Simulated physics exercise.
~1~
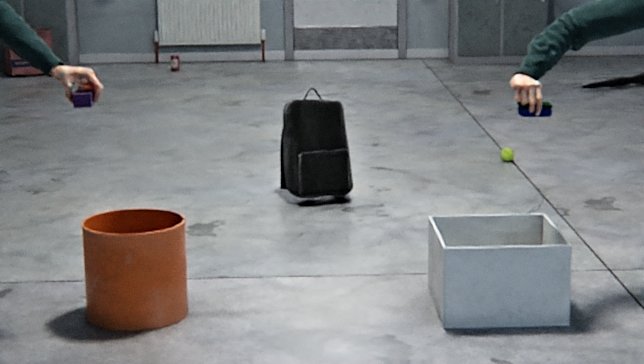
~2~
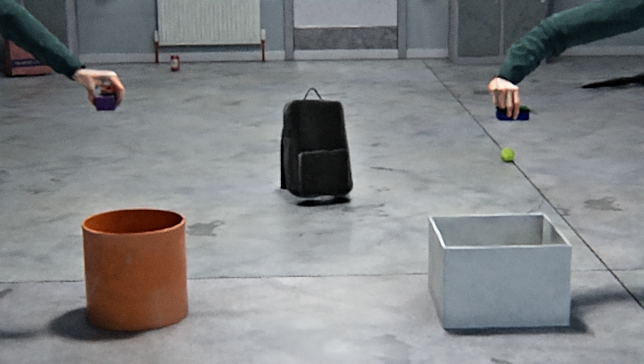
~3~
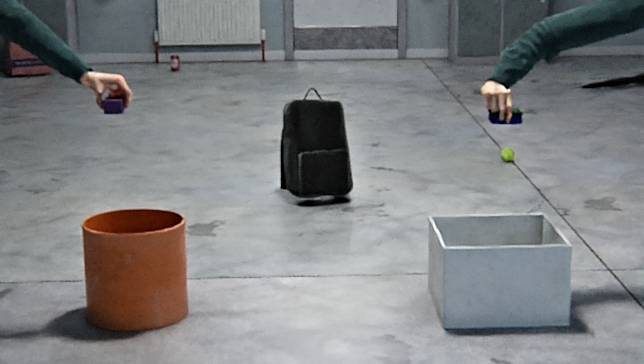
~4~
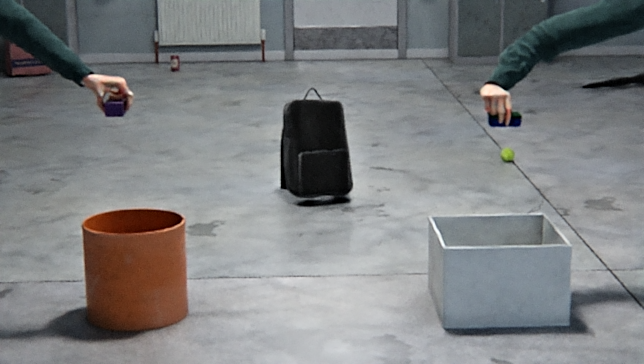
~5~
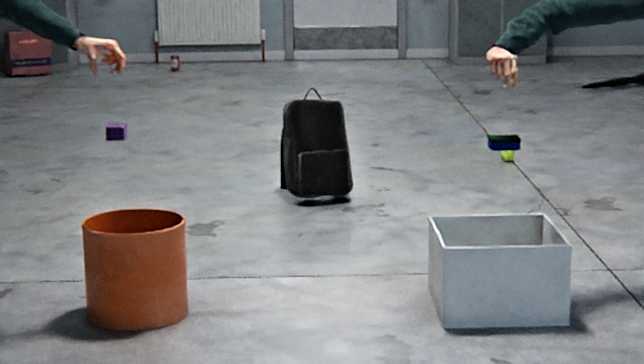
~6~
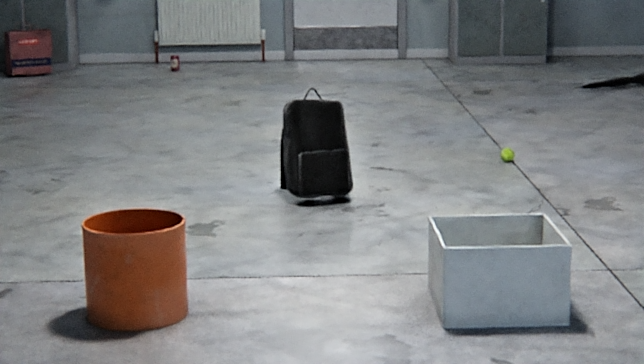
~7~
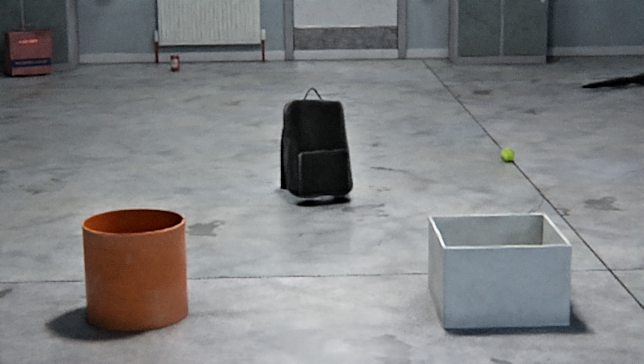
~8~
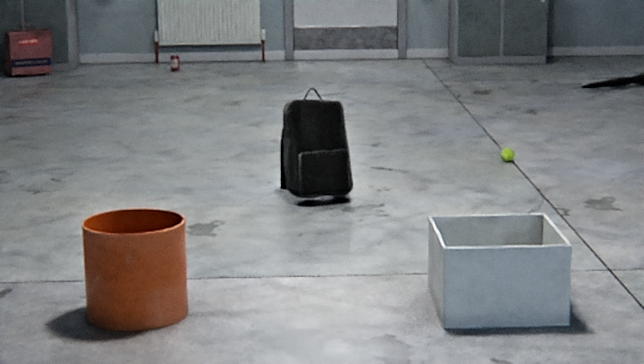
A small purple block and a dark blue sponge, each held by a hand in a green sleeve, move inward from the left and right sides of a grey concrete room seen from the front by a still camera. An orange bucket stands below on the left and a pale grey basket on the right, with a black backpack between them farther back and a yellow-green ball on the floor behind the basket. The hands pause above the containers, then let go and draw back. Both objects fall together. The block ends up in the bucket and the sponge in the basket, both hidden from sight, while everything else stays still.
